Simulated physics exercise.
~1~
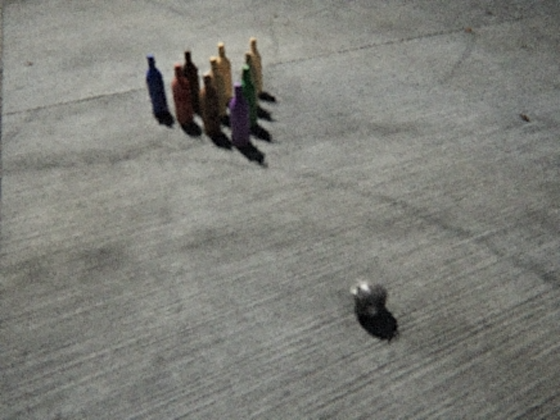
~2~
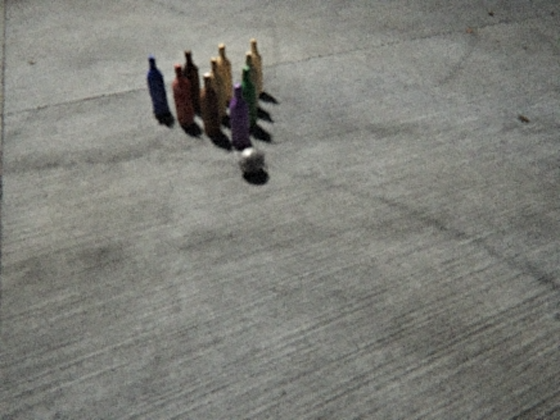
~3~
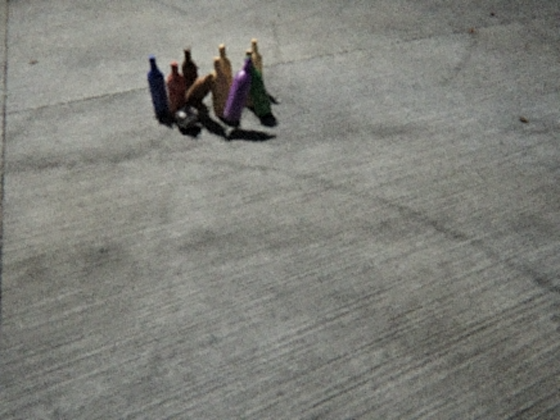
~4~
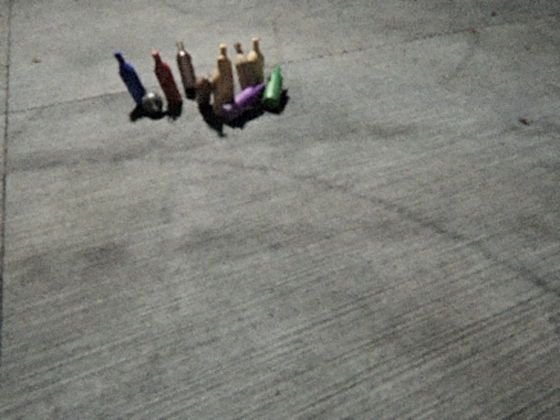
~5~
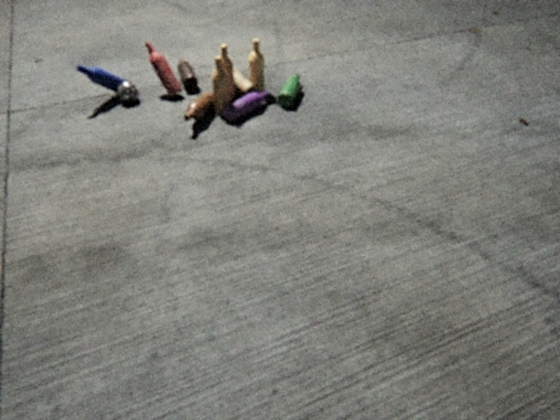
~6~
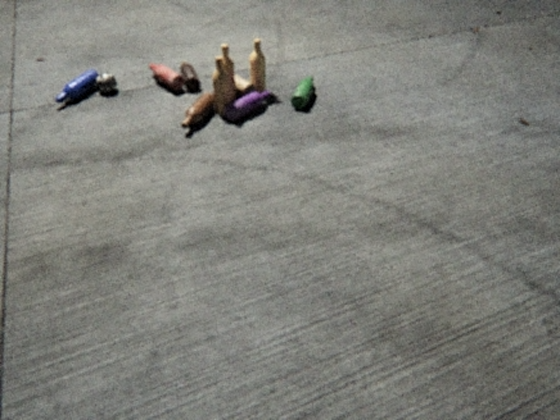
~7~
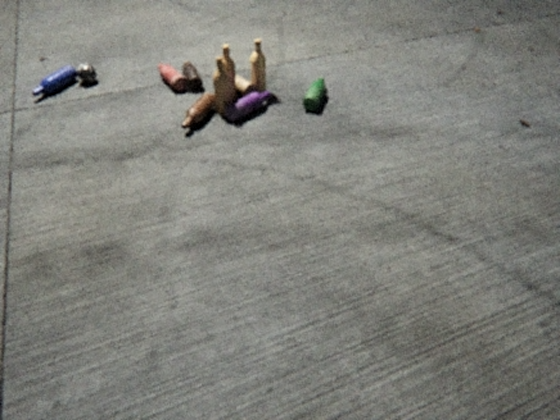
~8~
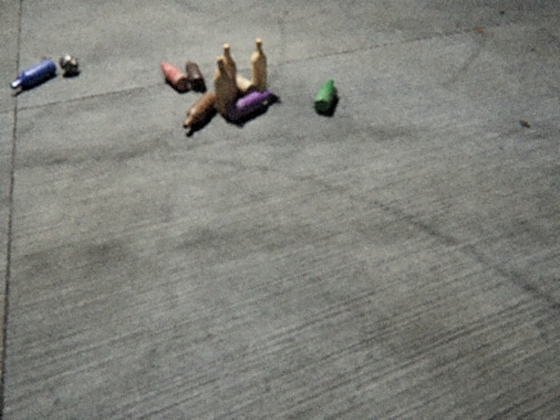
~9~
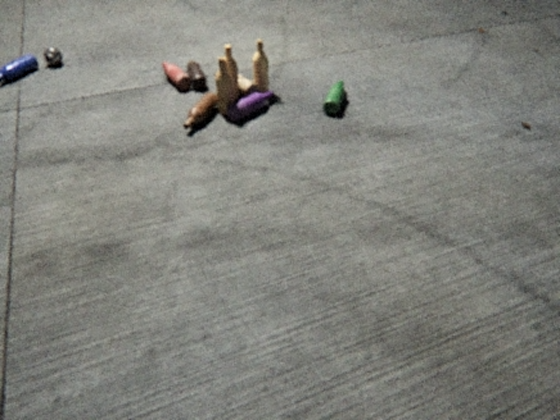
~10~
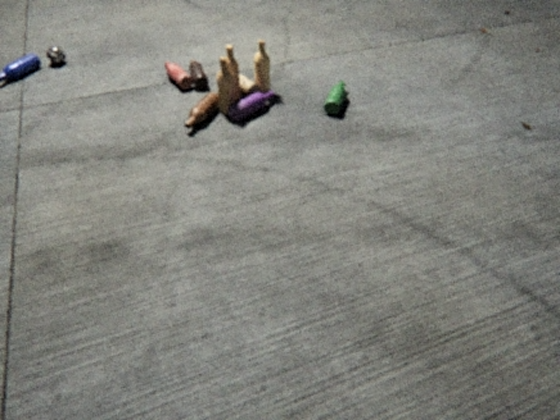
Colourful bottle-shaped skittles scatter as a ball rolls through them leftward, leaving three pale ones standing.
